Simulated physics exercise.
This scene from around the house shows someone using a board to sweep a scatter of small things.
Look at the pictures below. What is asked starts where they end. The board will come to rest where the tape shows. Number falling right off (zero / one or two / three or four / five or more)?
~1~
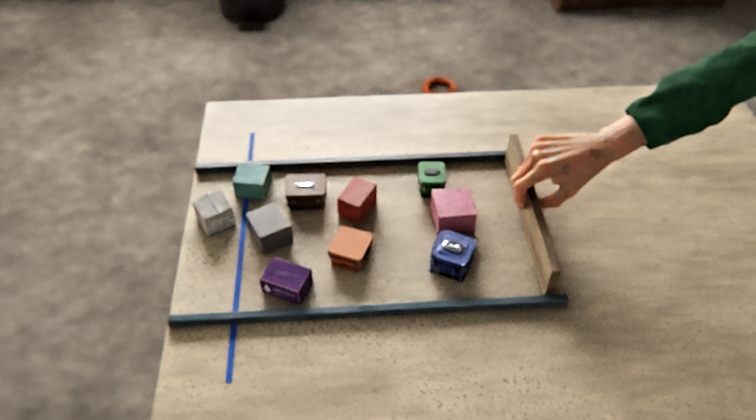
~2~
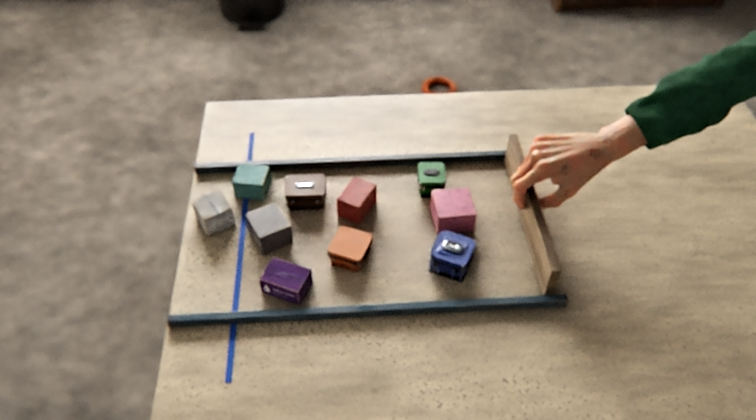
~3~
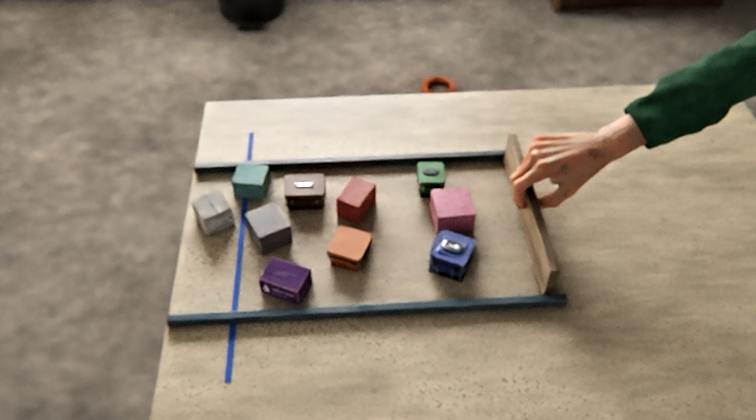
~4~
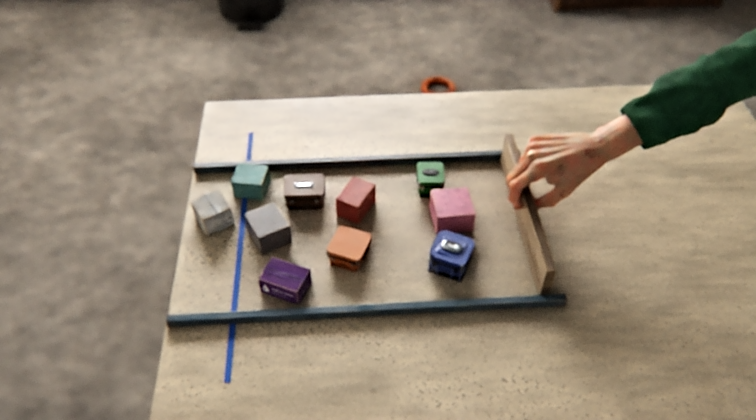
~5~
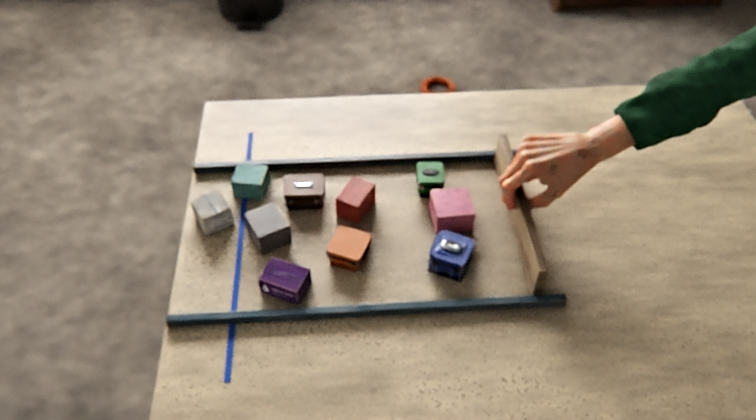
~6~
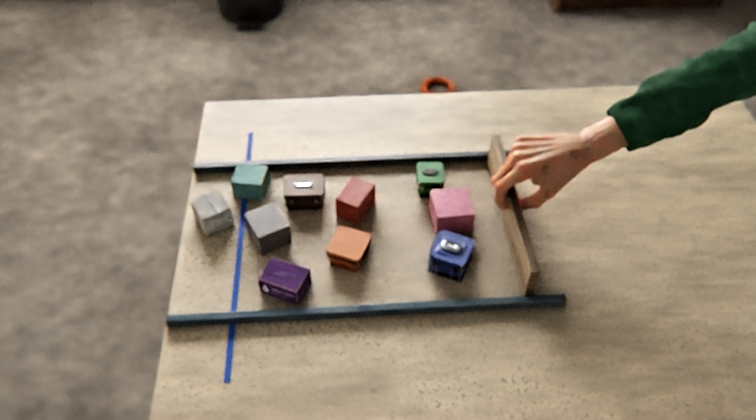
Three or four.
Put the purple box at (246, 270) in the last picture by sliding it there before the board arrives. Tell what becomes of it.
It does not fall.
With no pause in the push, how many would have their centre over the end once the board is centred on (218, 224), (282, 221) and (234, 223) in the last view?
Counts: 6, 1, 5.
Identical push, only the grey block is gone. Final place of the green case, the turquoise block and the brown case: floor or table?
Green case - safe; turquoise block - gone; brown case - gone.
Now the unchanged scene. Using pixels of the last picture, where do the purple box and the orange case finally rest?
First object: (172, 297); second object: (216, 255).
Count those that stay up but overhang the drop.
That'd be 3.
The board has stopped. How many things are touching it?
It's touching 4 at the end.
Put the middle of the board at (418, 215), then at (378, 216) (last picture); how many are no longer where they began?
3 at one spot and 6 at the other.
A little later, none off yet; white box at rest near (212, 212); turquoise block at rest near (251, 182); grey block at rest near (268, 228).
Next, none off yet; white box at rest near (212, 212); turquoise block shifted about its own width near (217, 179); grey block moving near (261, 227).
When it is over, the number that fall off is three or four; down, brown case, turquoise block and white box.
